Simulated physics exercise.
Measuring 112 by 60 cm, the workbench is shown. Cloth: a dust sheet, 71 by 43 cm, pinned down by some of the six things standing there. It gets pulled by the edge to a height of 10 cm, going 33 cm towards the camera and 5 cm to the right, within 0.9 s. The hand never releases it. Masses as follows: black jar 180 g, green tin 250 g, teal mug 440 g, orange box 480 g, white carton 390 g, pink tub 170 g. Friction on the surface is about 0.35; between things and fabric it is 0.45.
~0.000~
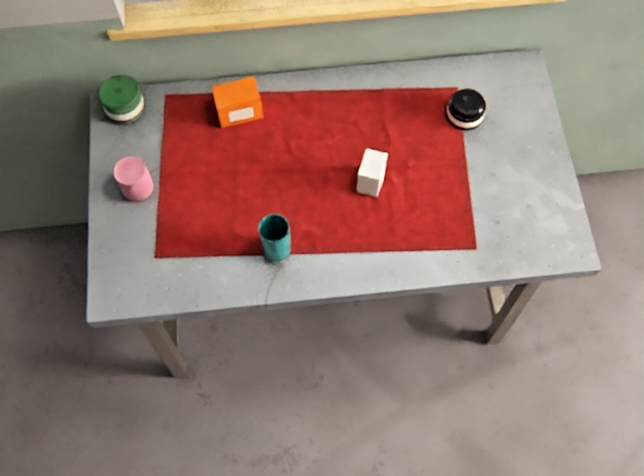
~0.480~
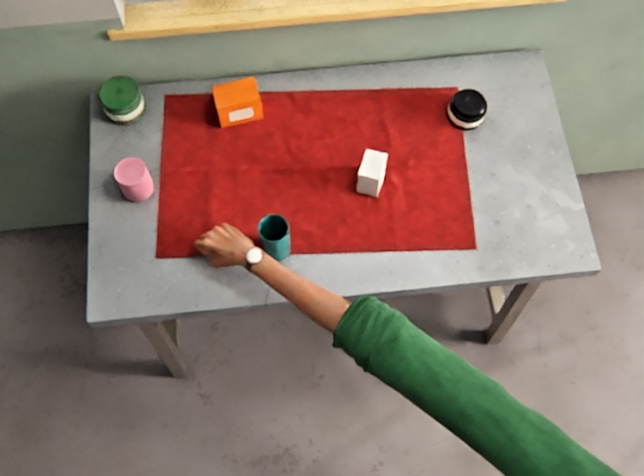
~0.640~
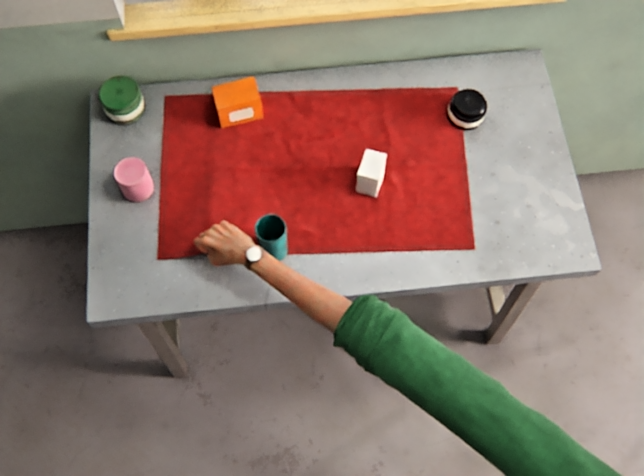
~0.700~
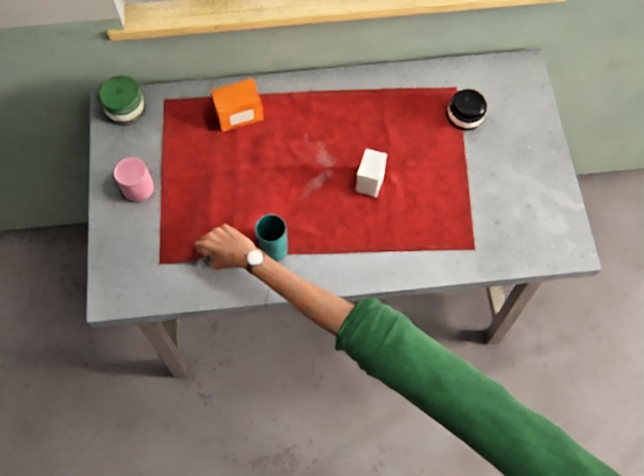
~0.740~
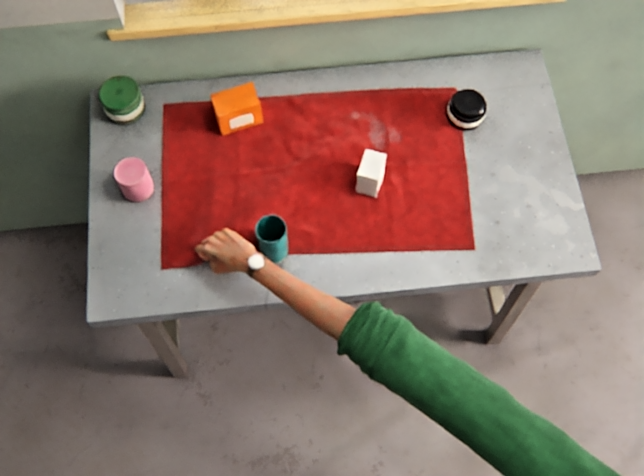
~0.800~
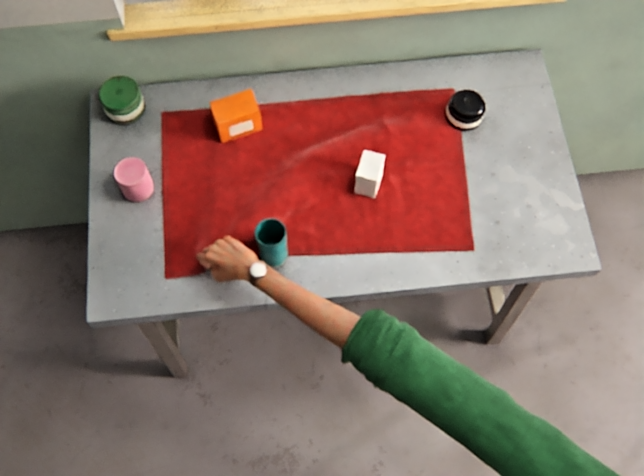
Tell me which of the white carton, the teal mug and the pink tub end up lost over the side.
White carton: Still there, teal mug: Gone, pink tub: Still there.
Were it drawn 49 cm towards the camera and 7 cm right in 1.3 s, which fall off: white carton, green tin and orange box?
In that case: White carton goes over, green tin stays up, orange box falls off.
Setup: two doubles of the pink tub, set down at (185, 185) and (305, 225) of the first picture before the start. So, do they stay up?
Taking them as listed: Is lost, then is lost.
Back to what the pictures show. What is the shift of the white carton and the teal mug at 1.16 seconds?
Roughly white carton 15 cm and teal mug 20 cm.
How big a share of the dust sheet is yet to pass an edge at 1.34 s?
Share within the edges: Approx. 75 %.
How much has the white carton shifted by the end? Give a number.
The white carton ends up about 25 cm from its start.
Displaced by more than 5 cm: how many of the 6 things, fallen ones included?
I make it 3.
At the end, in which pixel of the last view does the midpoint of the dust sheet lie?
Close to (292, 258) in pixels.
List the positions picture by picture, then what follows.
White carton (373, 164); teal mug (274, 228); pink tub (130, 170); dust sheet corners (155, 258) (166, 95) (477, 249), in the first frame.
Dust sheet corners (166, 95) (477, 249); grip (208, 253), in the second frame.
Teal mug (271, 228); dust sheet corners (166, 96) (475, 249); grip (207, 252), in the third frame.
Orange box (236, 95); dust sheet corners (165, 100) (475, 249); grip (208, 255), in the fourth frame.
Orange box (235, 99); dust sheet corners (164, 104) (475, 250); grip (209, 259), in the fifth frame.
White carton (371, 165); teal mug (270, 232); pink tub (130, 171); dust sheet corners (162, 113) (474, 250); grip (210, 267), in the sixth frame.
By 1.0 s, 100 % of the dust sheet is still over the top; teal mug 8 cm off its start, white carton 6 cm off its start, orange box 13 cm off its start.
By 1.2 s, 90 % of the dust sheet is still over the top; teal mug 21 cm off its start, white carton 13 cm off its start, orange box 23 cm off its start.
By 1.3 s, 75 % of the dust sheet is still over the top; teal mug over the edge, white carton 19 cm off its start at (321, 225), orange box 32 cm off its start at (226, 217).
By 1.5 s, 70 % of the dust sheet is still over the top; teal mug over the edge, white carton 23 cm off its start, orange box 37 cm off its start.
By 3.1 s, 70 % of the dust sheet is still over the top; teal mug over the edge, white carton 24 cm off its start at (320, 249), pink tub 1 cm off its start at (127, 173), orange box 37 cm off its start at (223, 239).
